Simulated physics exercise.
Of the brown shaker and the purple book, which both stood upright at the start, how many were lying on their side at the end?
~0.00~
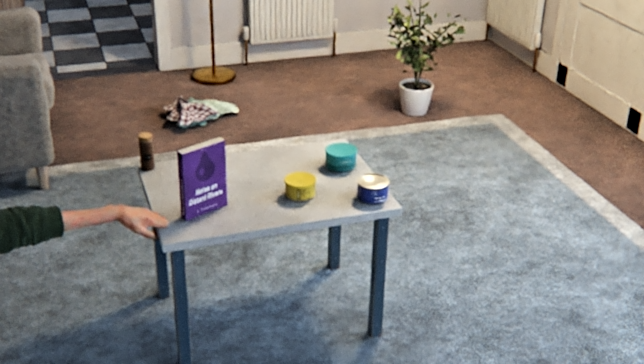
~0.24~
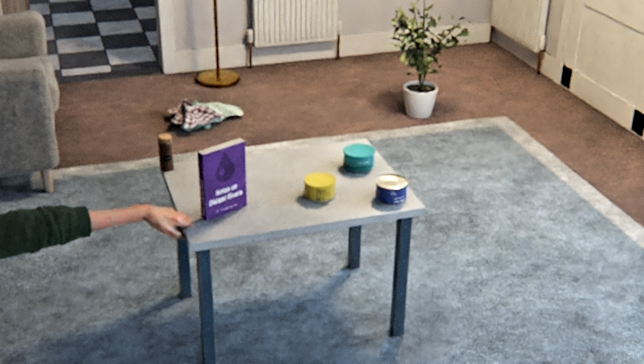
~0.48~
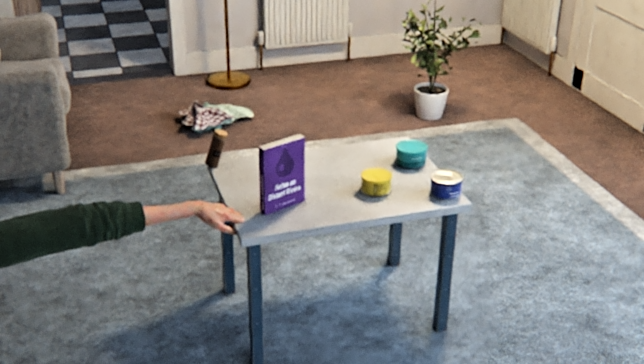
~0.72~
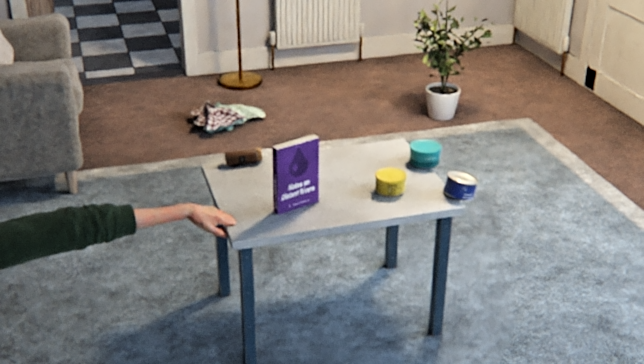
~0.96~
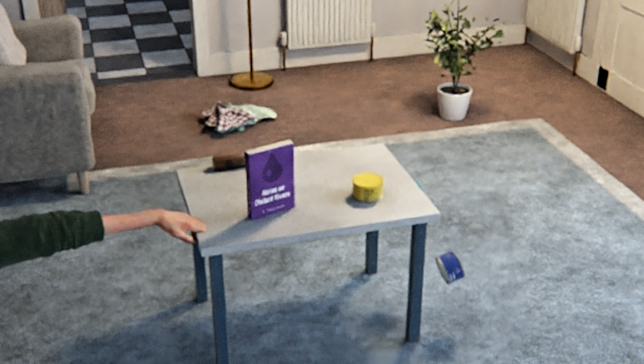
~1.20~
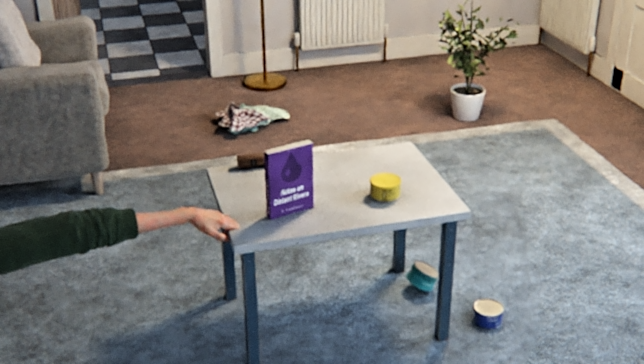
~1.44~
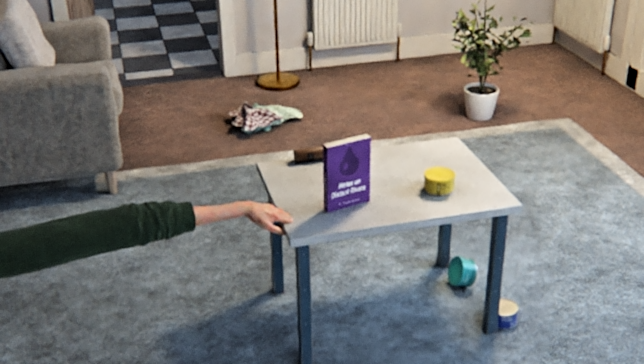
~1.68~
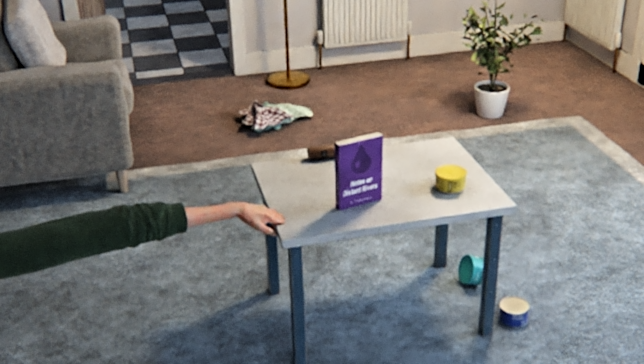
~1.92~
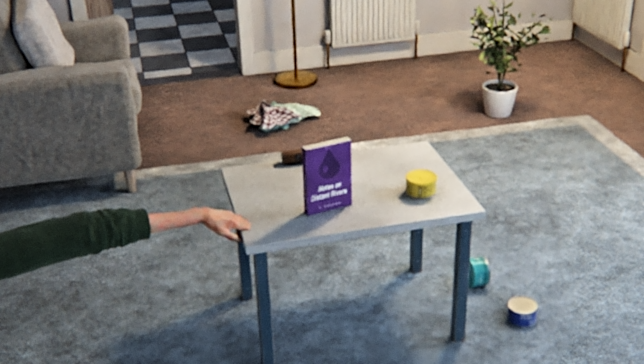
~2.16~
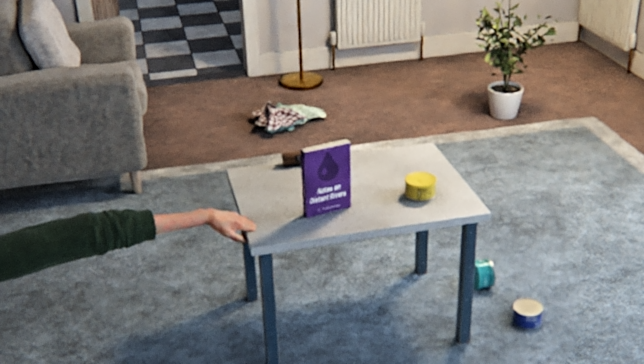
One of them, the brown shaker, was lying on its side at the end, while the purple book was still standing.
